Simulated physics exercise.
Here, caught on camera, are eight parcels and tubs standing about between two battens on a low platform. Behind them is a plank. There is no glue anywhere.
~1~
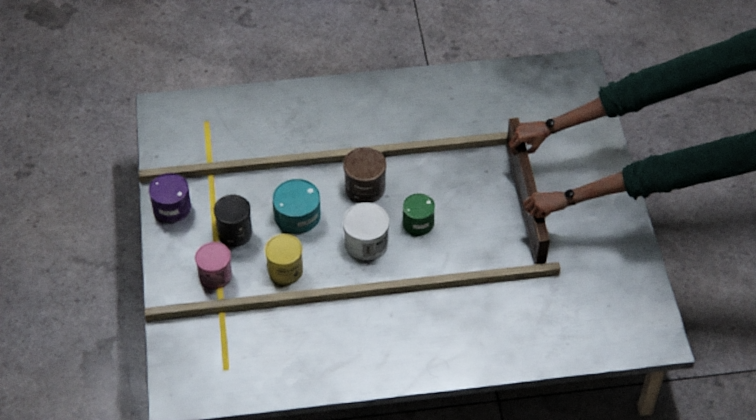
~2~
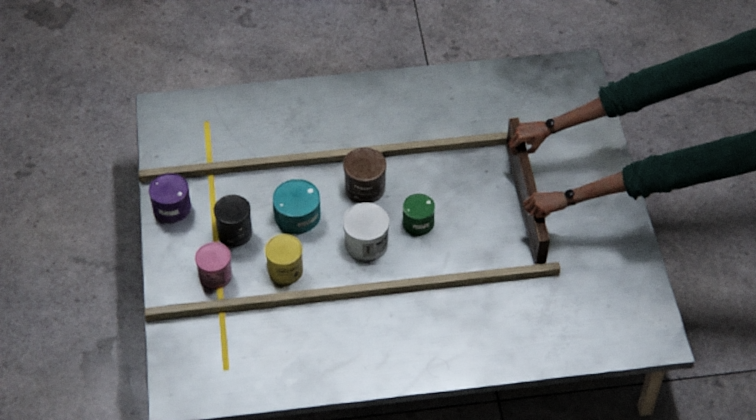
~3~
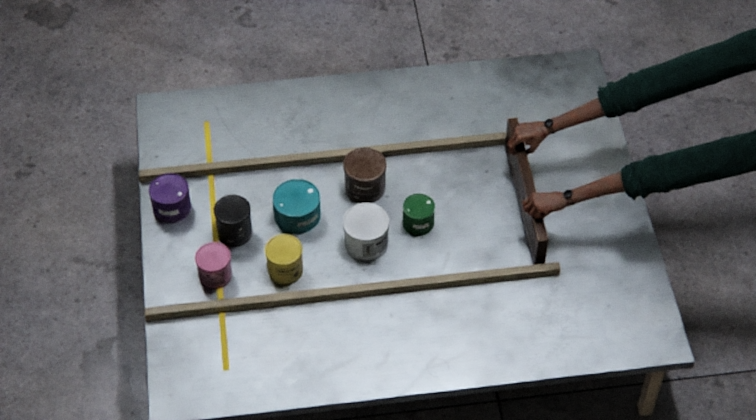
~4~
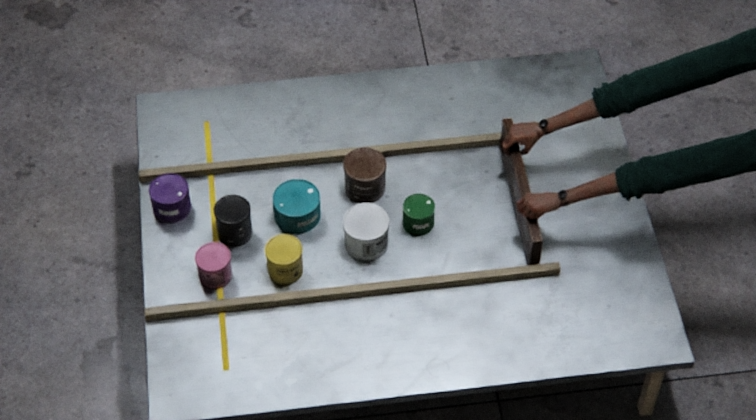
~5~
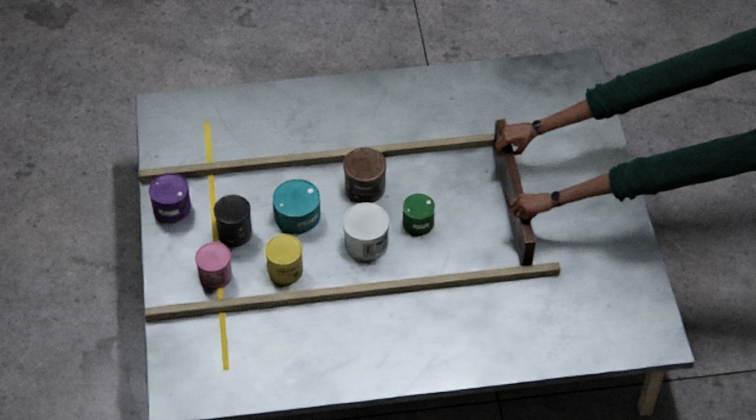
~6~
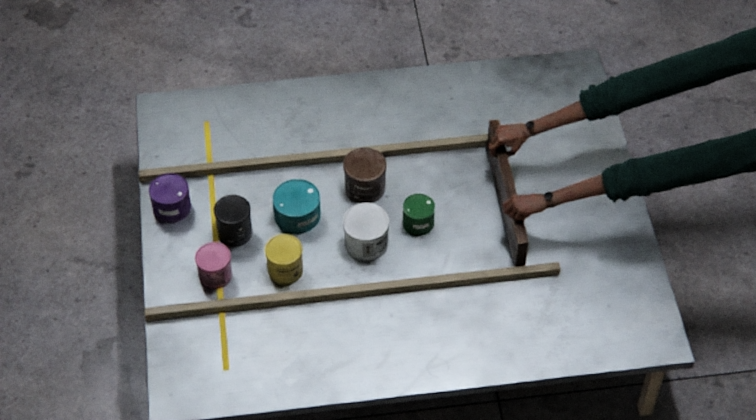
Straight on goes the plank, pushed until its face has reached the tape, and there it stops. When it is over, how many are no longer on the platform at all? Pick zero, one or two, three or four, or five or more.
The answer is one or two.
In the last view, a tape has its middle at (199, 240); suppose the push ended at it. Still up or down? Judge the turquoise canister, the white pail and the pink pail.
The turquoise canister keeps its place, the white pail keeps its place and the pink pail leaves the top.
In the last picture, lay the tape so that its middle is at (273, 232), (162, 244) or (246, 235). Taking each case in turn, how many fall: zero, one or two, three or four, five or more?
In the order of the places given: None at all; at least five; none at all.
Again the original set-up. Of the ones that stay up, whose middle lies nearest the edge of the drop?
It's the purple canister that ends nearest.
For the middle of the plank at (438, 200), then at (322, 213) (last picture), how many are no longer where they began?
It comes to 0 for the first spot, 6 for the other.
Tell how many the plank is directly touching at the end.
The number is 3.
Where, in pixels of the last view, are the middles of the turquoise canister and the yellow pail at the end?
Final centres, first then second: (164, 219), (159, 286).
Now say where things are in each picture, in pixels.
In the first picture, purple canister (170, 198); pink pail (214, 266); black pail (234, 221); plank (527, 191); tape (216, 238).
In the second picture, pink pail (214, 266); yellow pail (285, 260).
In the third picture, black pail (234, 221); plank (526, 191).
In the fourth picture, purple canister (170, 198); turquoise canister (297, 206).
In the fifth picture, pink pail (214, 266); white pail (366, 232).
In the sixth picture, purple canister (170, 198); pink pail (214, 266); black pail (234, 221); plank (507, 193); tape (216, 238).
Soon after, none off yet; purple canister at rest near (170, 198); pink pail at rest near (214, 266); black pail at rest near (234, 221).
In the end, the number that fall off is one or two; gone, black pail and pink pail.
